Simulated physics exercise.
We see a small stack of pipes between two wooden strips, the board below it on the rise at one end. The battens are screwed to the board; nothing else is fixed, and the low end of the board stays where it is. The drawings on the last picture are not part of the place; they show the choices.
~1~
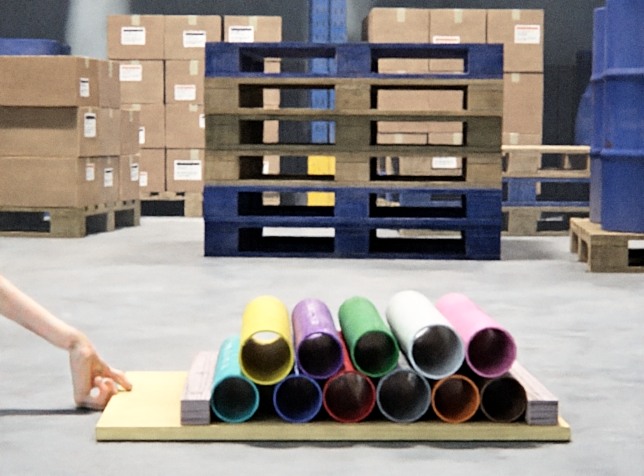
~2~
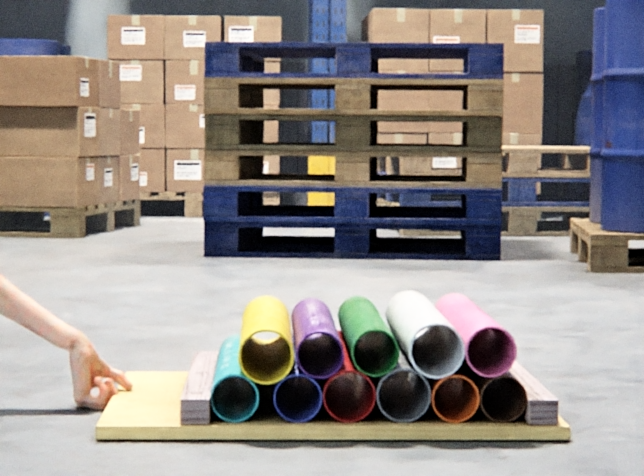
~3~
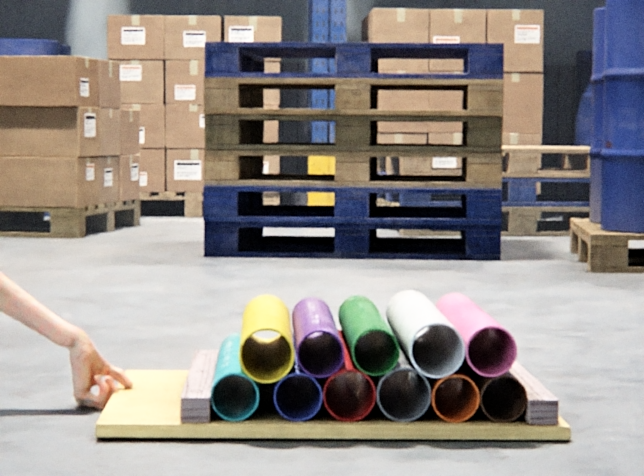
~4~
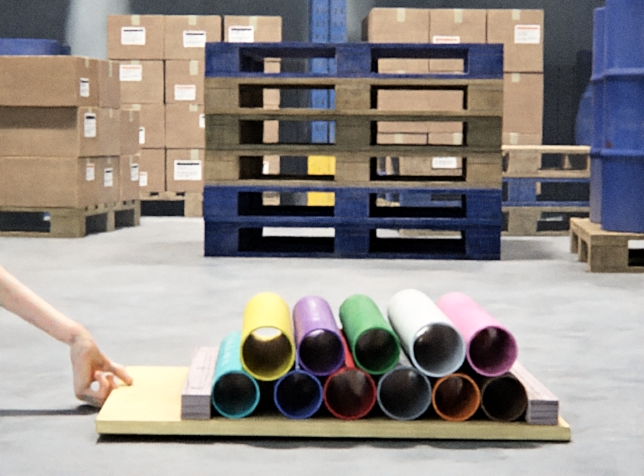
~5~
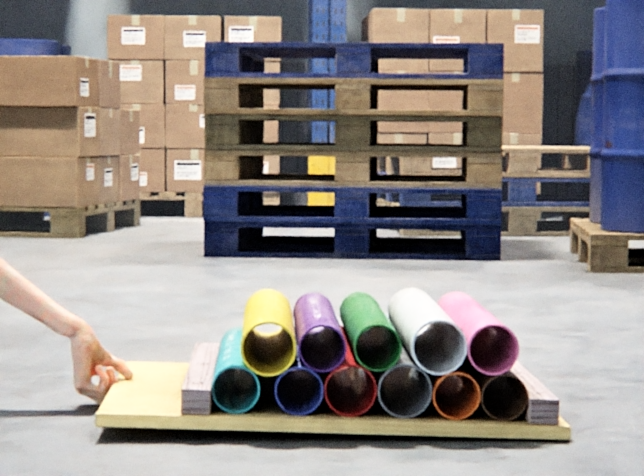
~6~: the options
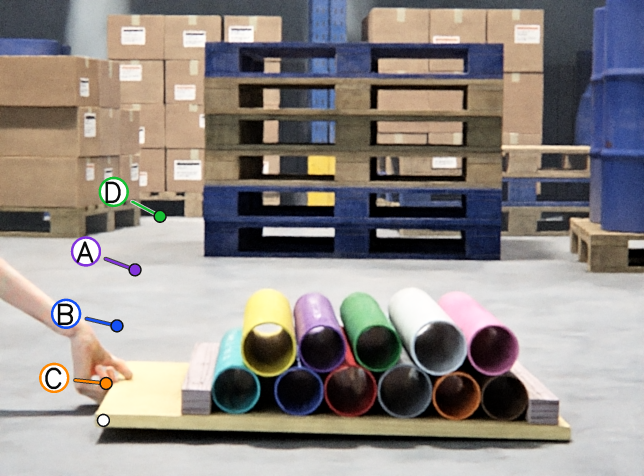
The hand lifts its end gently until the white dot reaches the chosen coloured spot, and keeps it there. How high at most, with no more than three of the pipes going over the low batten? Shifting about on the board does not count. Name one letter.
The last mark within the limit is D.
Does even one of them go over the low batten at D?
Yes, at D.
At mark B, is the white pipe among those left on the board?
Yes.
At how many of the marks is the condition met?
Four of the four.
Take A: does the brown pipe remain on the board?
Yes.
On the marked copy, A at (135, 270); B at (117, 326); C at (106, 384); D at (160, 216); the white dot at (103, 420).
Taking D. A third of the way, board at 16°.
Two thirds of the way, board at 28°.
When it is over, board at 28°, two over the low batten (white, pink).
As for the rest, A one over the low batten (pink); B none over the low batten; C none over the low batten.
